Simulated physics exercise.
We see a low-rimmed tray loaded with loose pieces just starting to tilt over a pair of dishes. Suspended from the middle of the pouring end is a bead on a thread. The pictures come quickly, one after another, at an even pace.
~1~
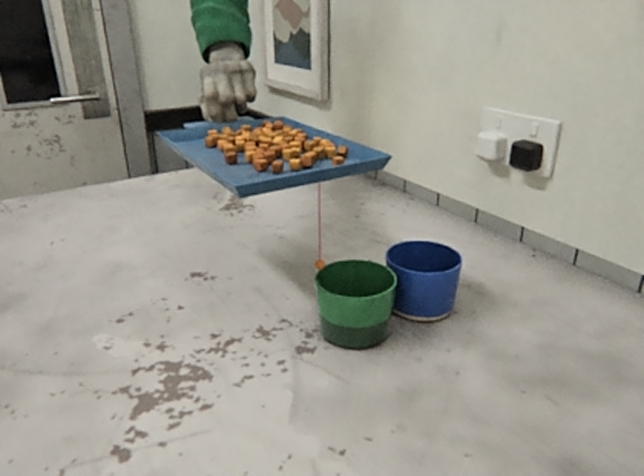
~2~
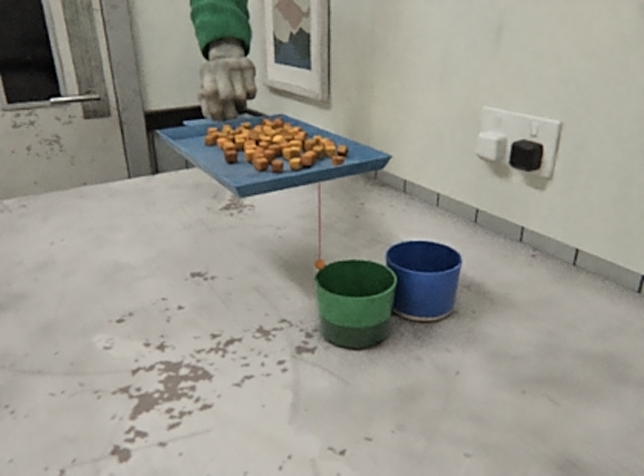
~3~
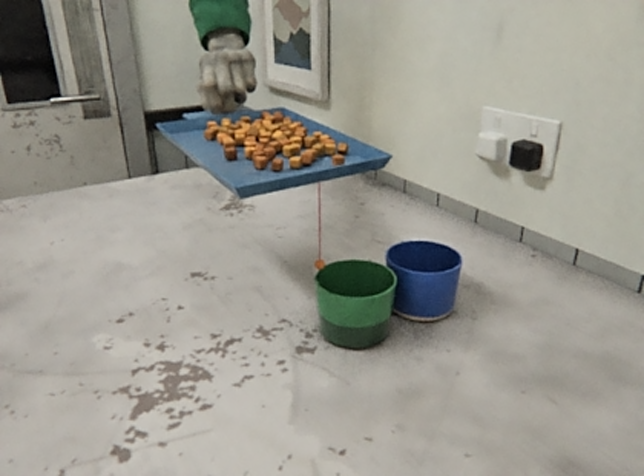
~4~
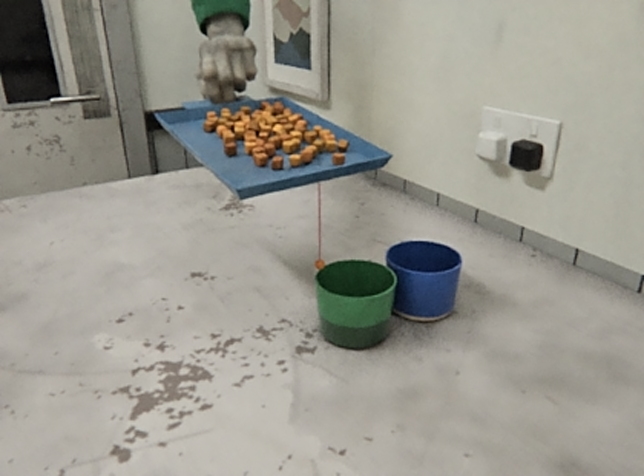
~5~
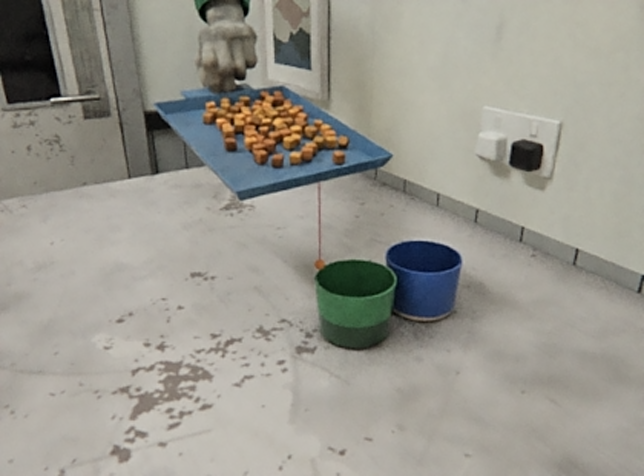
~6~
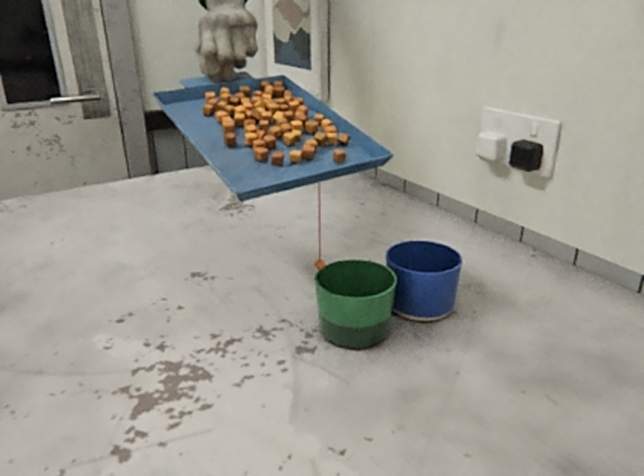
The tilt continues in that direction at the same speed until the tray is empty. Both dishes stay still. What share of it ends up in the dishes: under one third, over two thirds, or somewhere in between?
Under one third.
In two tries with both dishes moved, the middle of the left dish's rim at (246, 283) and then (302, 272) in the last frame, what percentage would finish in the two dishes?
0 % and 0 %.
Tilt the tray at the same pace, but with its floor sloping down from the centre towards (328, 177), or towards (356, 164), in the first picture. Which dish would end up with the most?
Order of results: The left-placed dish, followed by the left-placed dish.
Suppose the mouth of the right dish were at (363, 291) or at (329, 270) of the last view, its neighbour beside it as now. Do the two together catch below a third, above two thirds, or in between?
Try one: Over two thirds; try two: Under a third.
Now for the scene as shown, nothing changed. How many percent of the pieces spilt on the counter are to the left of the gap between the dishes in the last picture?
Roughly 80 percent.
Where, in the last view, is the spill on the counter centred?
Roughly at (292, 386).
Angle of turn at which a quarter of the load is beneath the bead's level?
Around 70°, give or take.
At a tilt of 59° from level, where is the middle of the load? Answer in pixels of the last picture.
Look around (296, 167) in the last picture.
Soon, tray tipped steeply; most on the tray; a small part outside both; a small part in the air.
A while on, tray tipped right over; a small part on the tray; a stray few in the left dish; about two thirds outside both; about a quarter in the air.
Towards the end, tray tipped past a quarter turn; a small part in the left dish; most outside both.
Finally, tray tipped past a quarter turn; a small part in the left dish; none in the right dish; most outside both.
